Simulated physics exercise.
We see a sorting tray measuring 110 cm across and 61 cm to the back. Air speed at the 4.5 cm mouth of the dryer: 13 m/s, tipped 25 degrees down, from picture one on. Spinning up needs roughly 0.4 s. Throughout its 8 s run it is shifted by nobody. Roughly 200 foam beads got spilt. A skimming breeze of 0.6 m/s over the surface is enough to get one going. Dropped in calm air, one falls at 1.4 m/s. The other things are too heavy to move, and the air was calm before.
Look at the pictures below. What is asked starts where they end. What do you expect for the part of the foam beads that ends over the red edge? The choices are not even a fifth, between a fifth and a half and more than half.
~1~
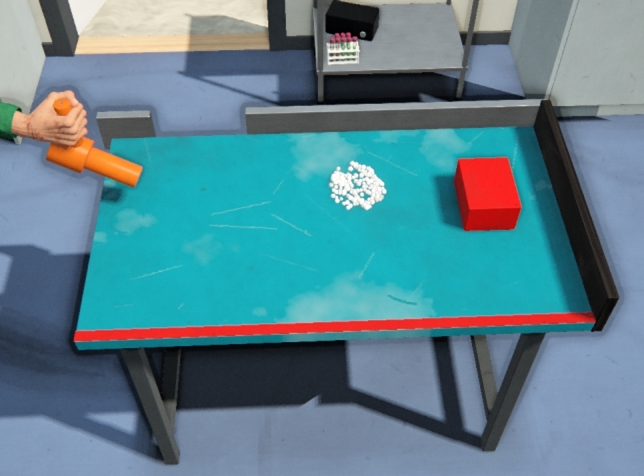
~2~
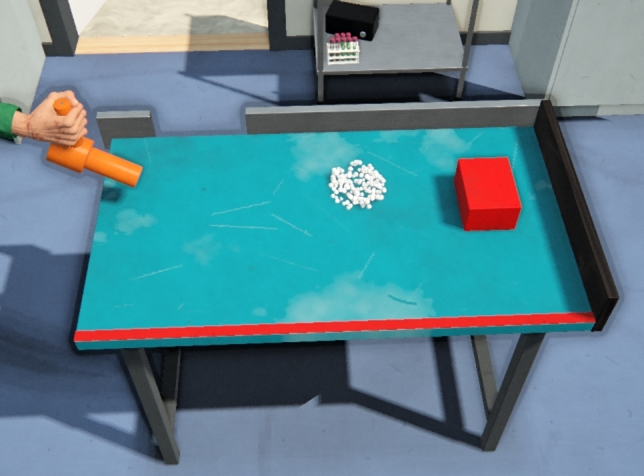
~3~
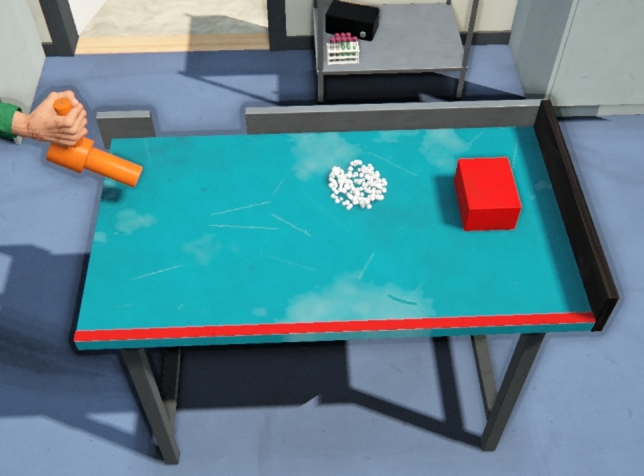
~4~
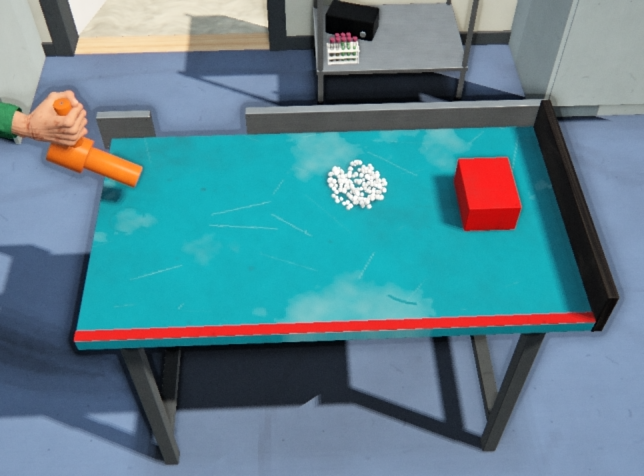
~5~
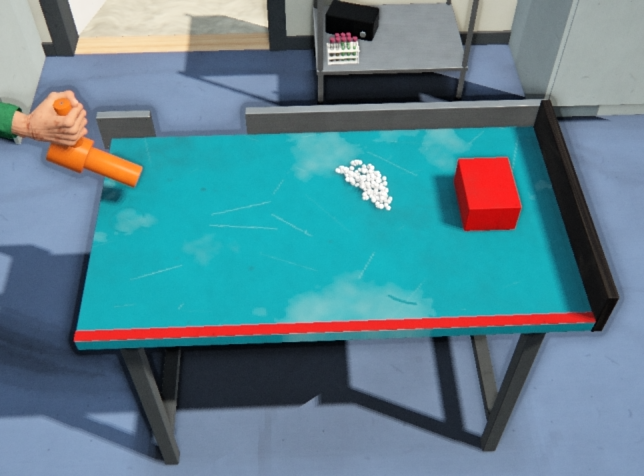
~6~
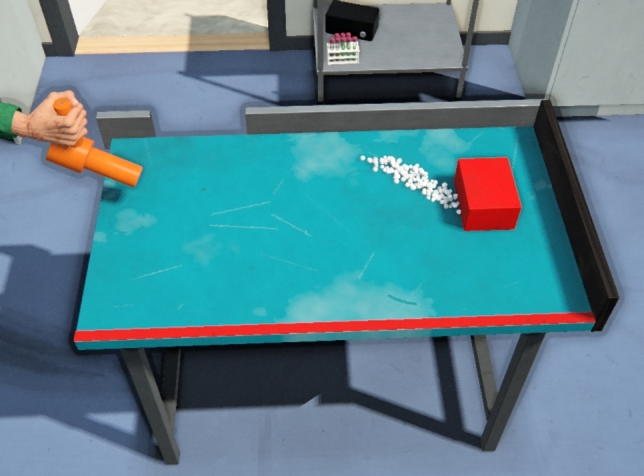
Over the red edge by that time: A smaller part than a fifth.
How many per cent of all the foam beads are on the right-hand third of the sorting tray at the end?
Roughly 100 in a hundred.
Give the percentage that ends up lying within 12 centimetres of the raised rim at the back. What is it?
Estimate: Around 10 percent.
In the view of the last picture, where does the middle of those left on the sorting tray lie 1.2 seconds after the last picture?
Their middle would be near (538, 148) in the last picture.
Then, 1.2 s after the last picture the count stands so, 2 % are over the red edge; the middle of those still in play is near (538, 148).
Then, 2.2 s after the last picture the count stands so, 2 % are over the red edge; the middle of those still in play is near (541, 176).
Then, 4.0 s after the last picture the count stands so, 2 % are over the red edge; the middle of those still in play is near (533, 186).
Then, 7.6 s after the last picture, at the end, 2 % are over the red edge; the middle of those still in play is near (518, 183).
